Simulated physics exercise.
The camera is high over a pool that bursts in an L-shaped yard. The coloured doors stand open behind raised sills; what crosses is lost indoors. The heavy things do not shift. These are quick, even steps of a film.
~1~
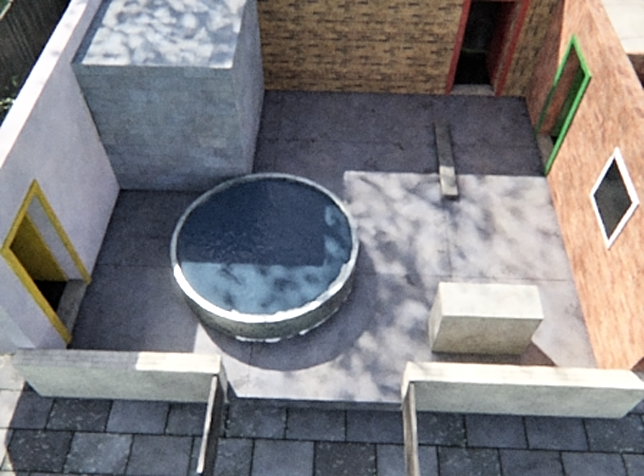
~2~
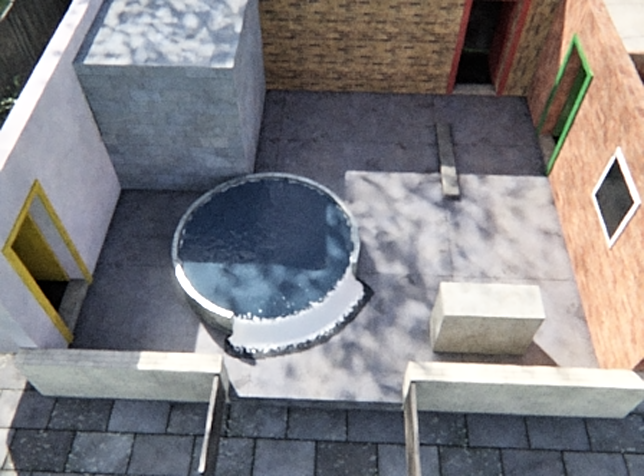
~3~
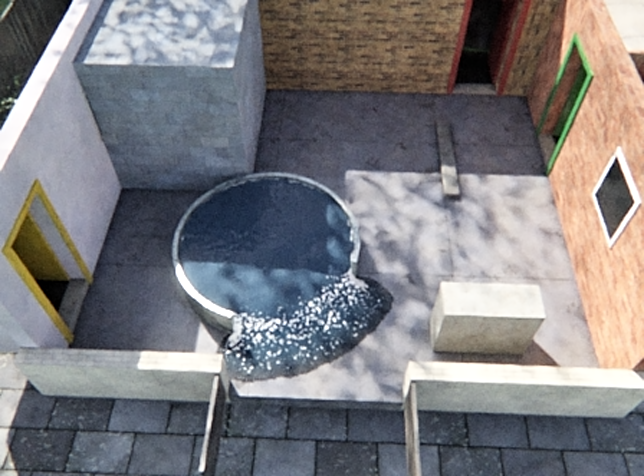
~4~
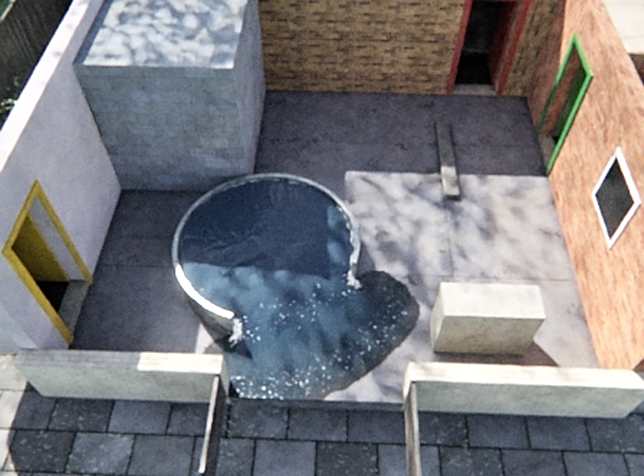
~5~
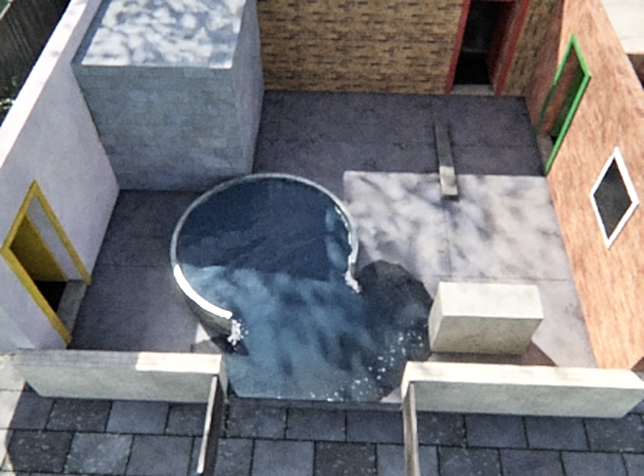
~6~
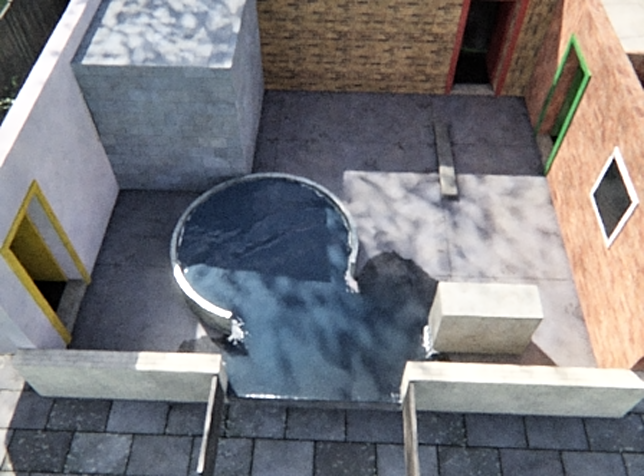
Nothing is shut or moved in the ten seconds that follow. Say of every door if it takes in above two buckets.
In the end: The green door stays under that; the red door stays under that; the yellow door stays under that.
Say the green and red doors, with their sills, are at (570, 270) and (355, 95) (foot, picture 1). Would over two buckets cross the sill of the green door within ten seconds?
Then: Green door holds.
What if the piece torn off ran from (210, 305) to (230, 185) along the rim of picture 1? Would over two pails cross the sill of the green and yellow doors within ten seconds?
Then: Green door takes less; yellow door lets more in.
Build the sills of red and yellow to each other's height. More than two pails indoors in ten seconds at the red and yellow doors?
Red holds; yellow lets less in.
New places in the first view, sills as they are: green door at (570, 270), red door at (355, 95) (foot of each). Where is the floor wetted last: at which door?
Last comes the red one.
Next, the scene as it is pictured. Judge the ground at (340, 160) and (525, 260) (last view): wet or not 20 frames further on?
One after the other: Not flooded, flooded.
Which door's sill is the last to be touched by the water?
I say the red one.
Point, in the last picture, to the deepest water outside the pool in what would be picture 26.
At about (590, 392).
A moment on, water covers 15 % of the floor; the green door not reached, the red door not reached, the yellow door not reached.
Next, water covers 20 % of the floor; the green door not reached, the red door not reached, the yellow door not reached.
Then, water covers 25 % of the floor; the green door not reached, the red door not reached, the yellow door wet at the sill, nothing in.
Later, water covers 45 % of the floor; the green door wet at the sill, nothing in, the red door not reached, the yellow door wet at the sill, nothing in.
In the end, water covers 60 % of the floor; the green door wet at the sill, nothing in, the red door wet at the sill, nothing in, the yellow door wet at the sill, nothing in.
